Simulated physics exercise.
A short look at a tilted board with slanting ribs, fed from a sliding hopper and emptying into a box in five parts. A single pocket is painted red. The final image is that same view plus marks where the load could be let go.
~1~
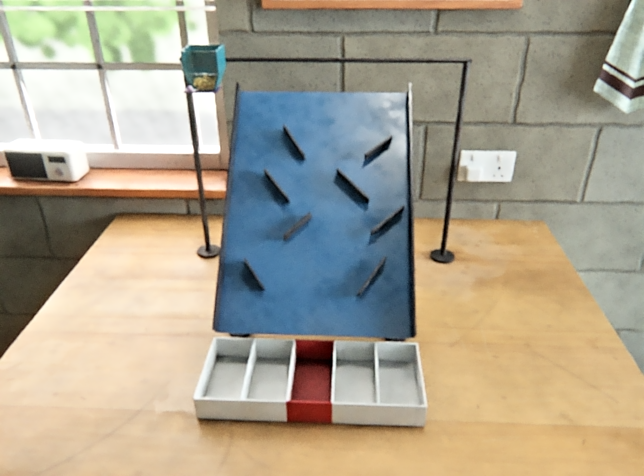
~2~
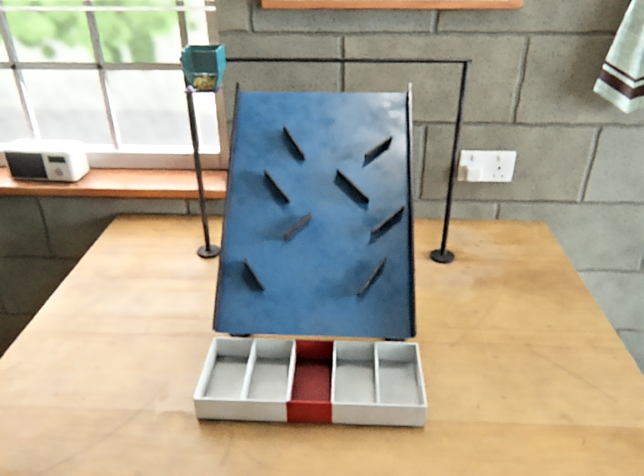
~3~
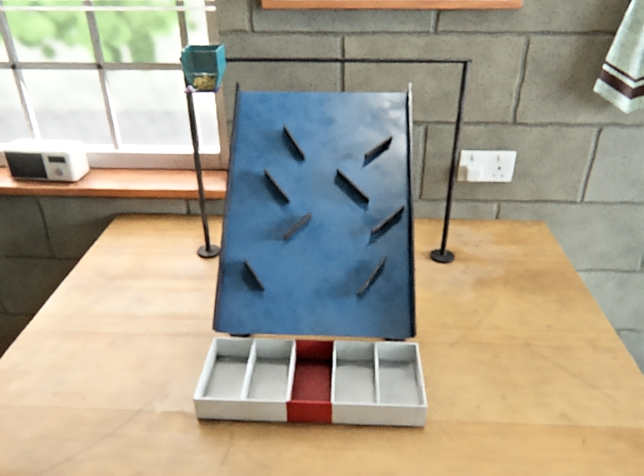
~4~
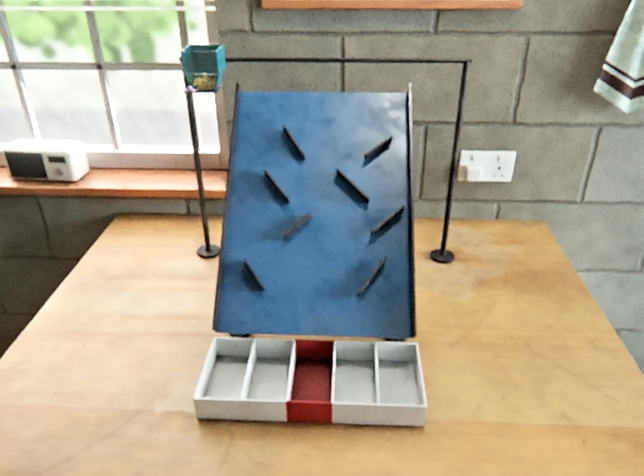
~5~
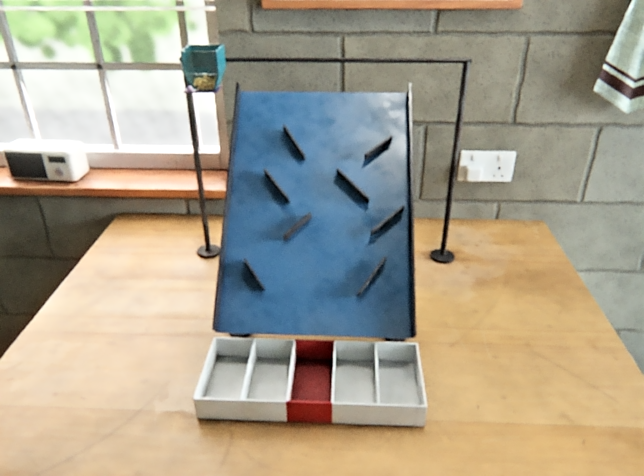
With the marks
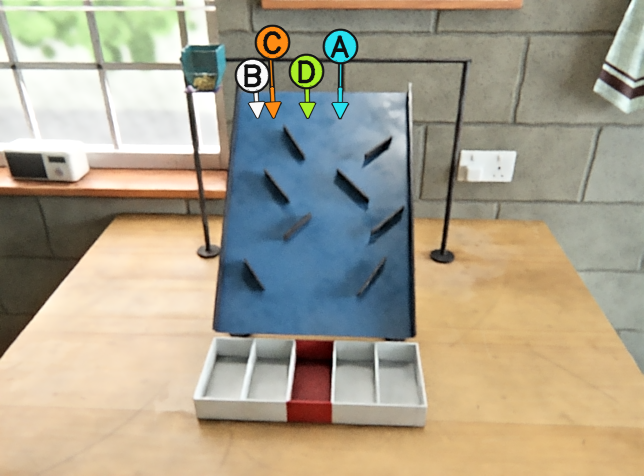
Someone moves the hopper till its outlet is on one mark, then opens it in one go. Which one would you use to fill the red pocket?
The answer is mark A.
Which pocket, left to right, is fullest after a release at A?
It is the third one.
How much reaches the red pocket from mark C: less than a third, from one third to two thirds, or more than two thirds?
Mark C gives less than a third.
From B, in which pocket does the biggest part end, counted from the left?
The first.
On the marked copy, mark A meets the board at (340, 112); mark B meets the board at (257, 112); mark C meets the board at (273, 112); mark D meets the board at (307, 112).
With A, close to two thirds in the red pocket, close to a quarter in other pockets, a small share outside the box.
With B, close to a quarter in the red pocket, close to two thirds in other pockets, a small share outside the box.
With C, close to a quarter in the red pocket, the bulk in other pockets.
With D, close to a quarter in the red pocket, close to two thirds in other pockets, only a few outside the box.
